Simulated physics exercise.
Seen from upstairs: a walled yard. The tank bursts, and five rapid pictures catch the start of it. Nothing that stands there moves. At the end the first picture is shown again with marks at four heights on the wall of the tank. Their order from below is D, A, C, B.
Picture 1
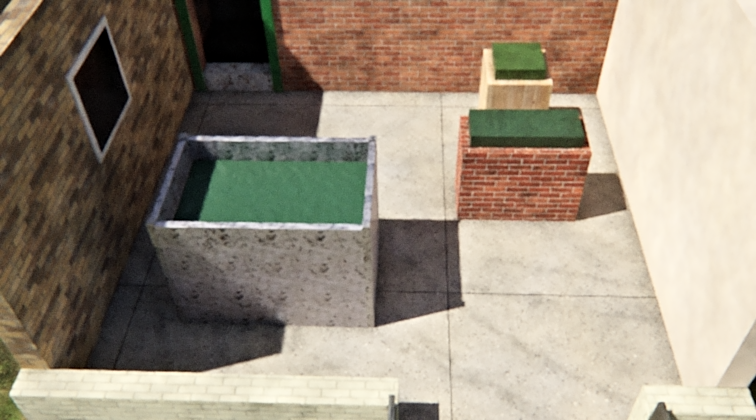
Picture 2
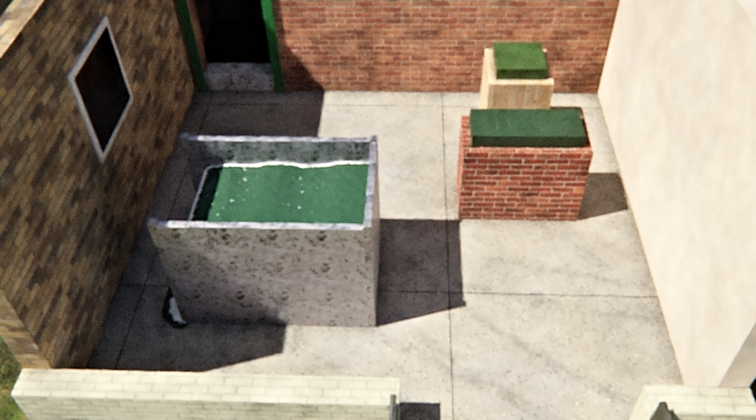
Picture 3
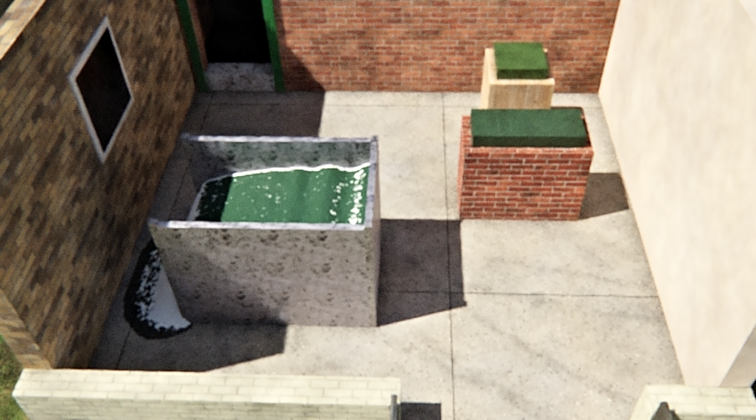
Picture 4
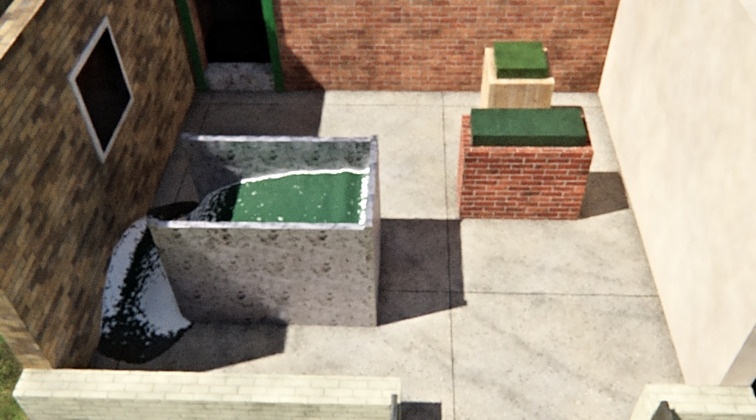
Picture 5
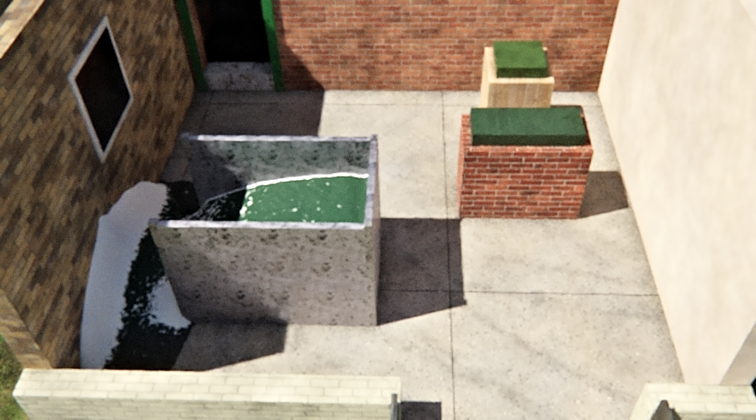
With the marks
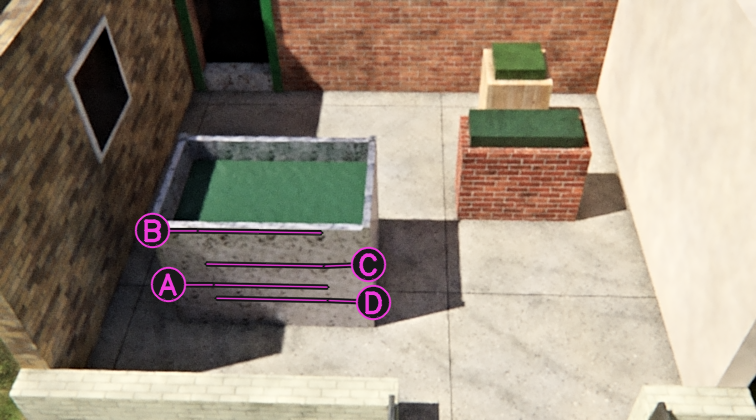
To begin with, green water lies still in a grey tank in a walled yard, near a brick block topped with green. Then the water churns with white flecks and pours out at the tank's left side, and a foamy sheet spreads over the paving beside the left wall as the level inside drops.
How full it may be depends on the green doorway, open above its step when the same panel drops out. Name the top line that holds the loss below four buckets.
C is the one.
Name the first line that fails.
The answer is B.
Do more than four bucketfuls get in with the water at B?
Yes, that goes wrong.
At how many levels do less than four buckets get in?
Three of them.
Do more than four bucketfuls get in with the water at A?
No.
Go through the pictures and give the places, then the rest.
Water in the tank at rest, its middle at (272, 199); foot of the green doorway at (240, 91); open gate at (521, 378), in the first picture.
Front seen at (182, 323), 1 % of the ground wet, in the second picture.
Front seen at (135, 317), 4 % of the ground wet, in the third picture.
Front seen at (155, 213), 7 % of the ground wet, in the fourth picture.
Front seen at (158, 184), 9 % of the ground wet, in the fifth picture.
On the marked copy, A at (269, 285); B at (258, 231); C at (265, 265); D at (272, 299); from the bottom up D, A, C, B.
With A, nothing gets over.
With B, about 10 bucketfuls get in.
With C, a bucket or two gets in.
With D, nothing gets over.
